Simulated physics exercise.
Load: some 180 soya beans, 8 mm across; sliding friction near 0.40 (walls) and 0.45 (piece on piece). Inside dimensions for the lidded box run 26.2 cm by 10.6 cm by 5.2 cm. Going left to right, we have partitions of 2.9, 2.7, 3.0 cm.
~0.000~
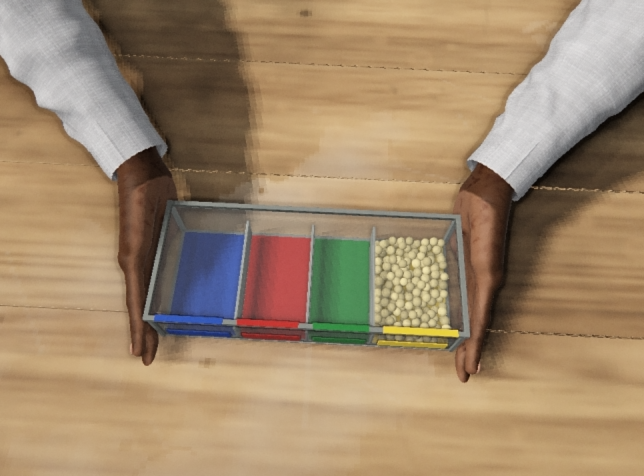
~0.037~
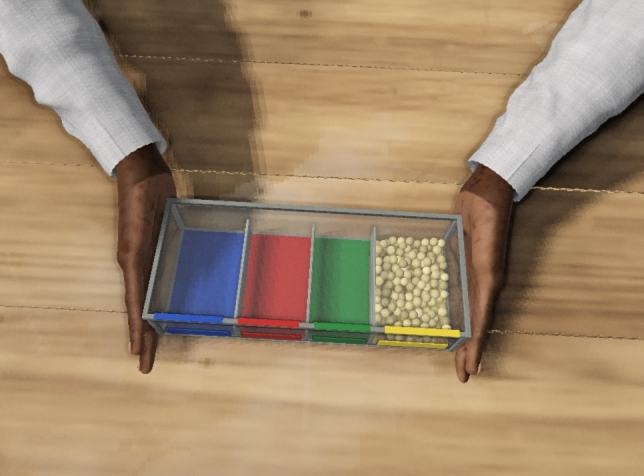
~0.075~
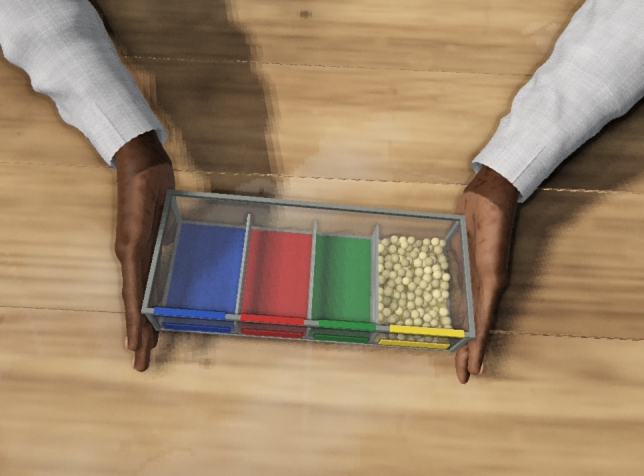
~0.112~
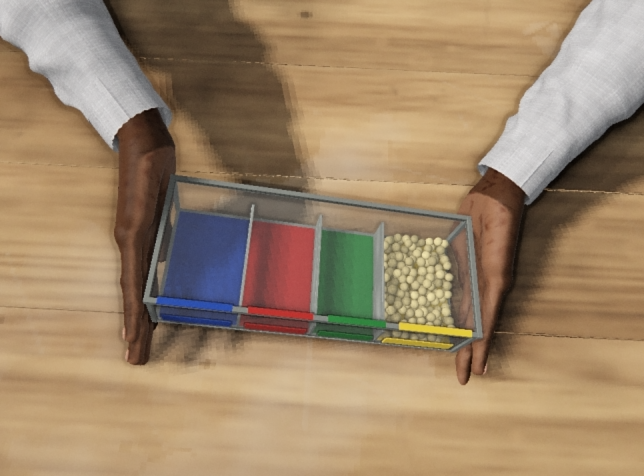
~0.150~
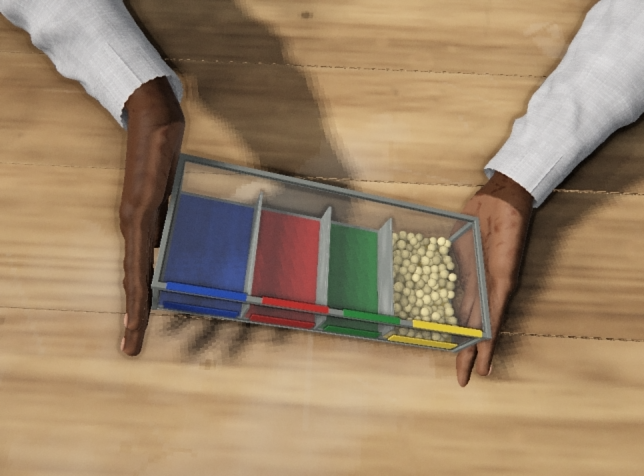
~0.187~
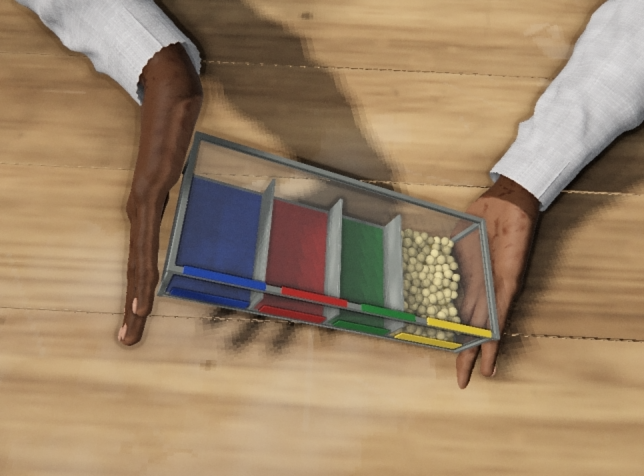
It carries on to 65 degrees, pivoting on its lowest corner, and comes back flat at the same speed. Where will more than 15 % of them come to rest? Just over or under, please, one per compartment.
Red: Under, blue: Under, green: Under, yellow: Over.
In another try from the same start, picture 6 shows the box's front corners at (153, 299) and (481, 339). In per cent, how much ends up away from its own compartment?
Estimate: Near 0 %.
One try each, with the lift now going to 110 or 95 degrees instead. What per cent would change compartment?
I'd expect close to 0 and then close to 0 per cent.
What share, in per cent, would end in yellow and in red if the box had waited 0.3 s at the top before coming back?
Then yellow keeps 100% and red keeps 0%.
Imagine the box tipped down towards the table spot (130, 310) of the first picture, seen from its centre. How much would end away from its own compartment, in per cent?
About 60 per cent.
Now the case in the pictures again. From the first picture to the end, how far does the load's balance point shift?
Measured shift: Some 1.5 cm.
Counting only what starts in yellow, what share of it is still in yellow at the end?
It works out to near 100 percent.
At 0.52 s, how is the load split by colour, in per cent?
Shares - red: 0; blue: 0; green: 0; yellow: 100.
After 0.52 s, tilt 63 degrees; yellow 100 %.
After 0.75 s, tilt 23 degrees; yellow 100 %.
Then, at 1.08 s, tilt 0 degrees; yellow 100 %.
By 1.5 s all is still; red 0 %, blue 0 %, green 0 %, yellow 100 %.
